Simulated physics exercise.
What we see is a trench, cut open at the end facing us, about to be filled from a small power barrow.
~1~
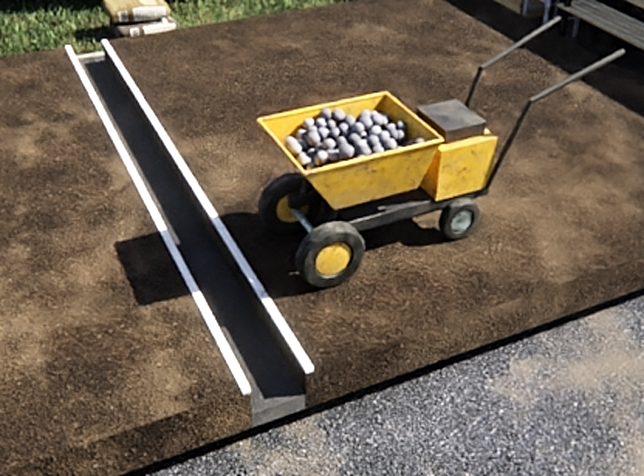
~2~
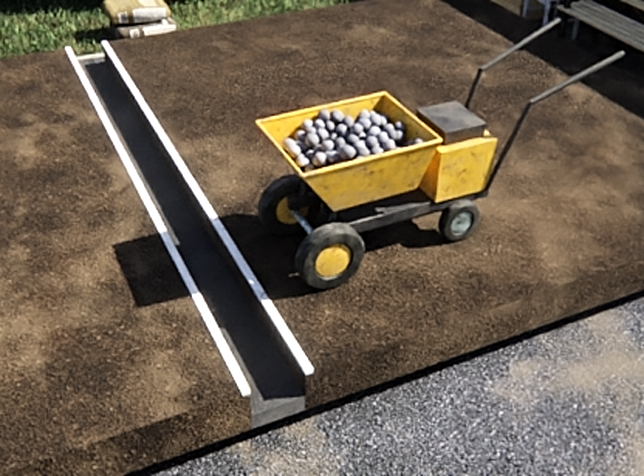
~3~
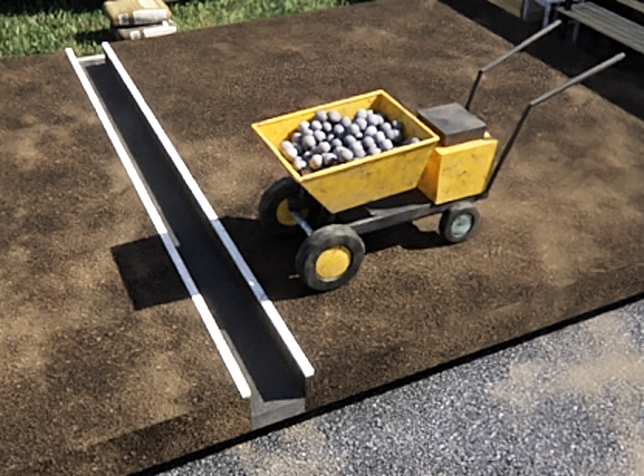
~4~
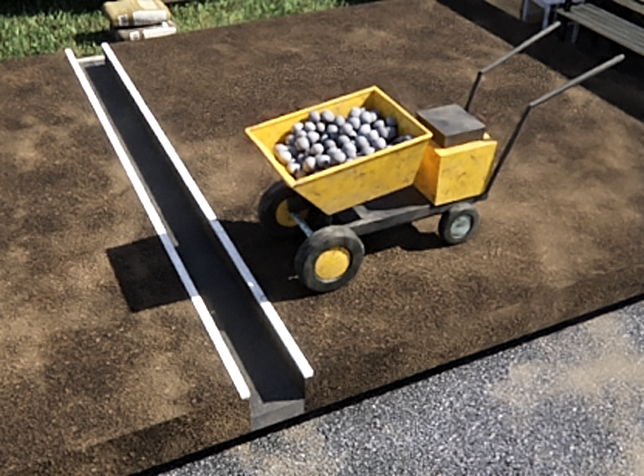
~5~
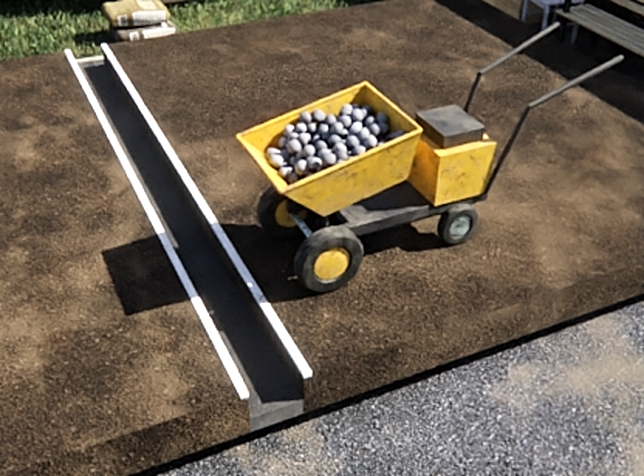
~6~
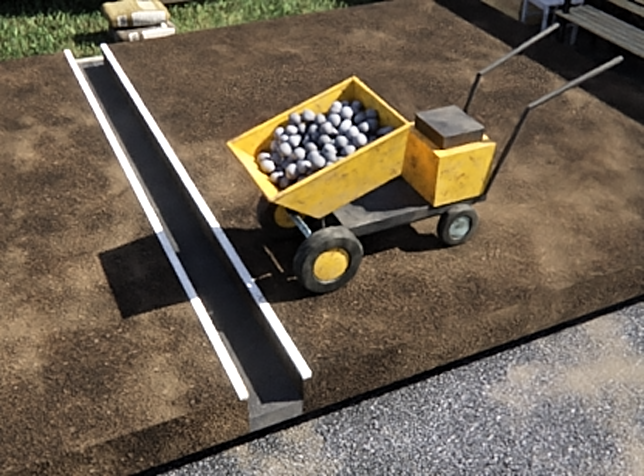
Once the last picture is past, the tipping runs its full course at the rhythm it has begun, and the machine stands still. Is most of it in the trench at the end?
Most stays out.
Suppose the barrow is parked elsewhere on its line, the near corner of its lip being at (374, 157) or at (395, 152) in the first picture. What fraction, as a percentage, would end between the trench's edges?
The first gives 70 %, the second 60 %.
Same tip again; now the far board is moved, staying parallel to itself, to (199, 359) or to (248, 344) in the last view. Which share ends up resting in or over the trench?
Respectively, 60 % and 0 %.
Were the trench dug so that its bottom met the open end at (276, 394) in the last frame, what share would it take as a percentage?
20 %.
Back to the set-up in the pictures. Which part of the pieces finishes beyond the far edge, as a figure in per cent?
Roughly 75 in a hundred.
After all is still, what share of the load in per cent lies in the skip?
Roughly 0 percent.
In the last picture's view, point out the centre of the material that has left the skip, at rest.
Around (158, 299).
Shortly afterwards, skip tipped steeply; the whole lot in the skip.
Next, skip tipped right over; the bulk in the skip; only a few in or heaped over the trench; a little beyond it; a little falling.
Some moments later, skip tipped right over; near a quarter in the skip; a little in or heaped over the trench; near two thirds beyond it.
In the end, skip tipped right over; near a quarter in or heaped over the trench; the bulk beyond it.
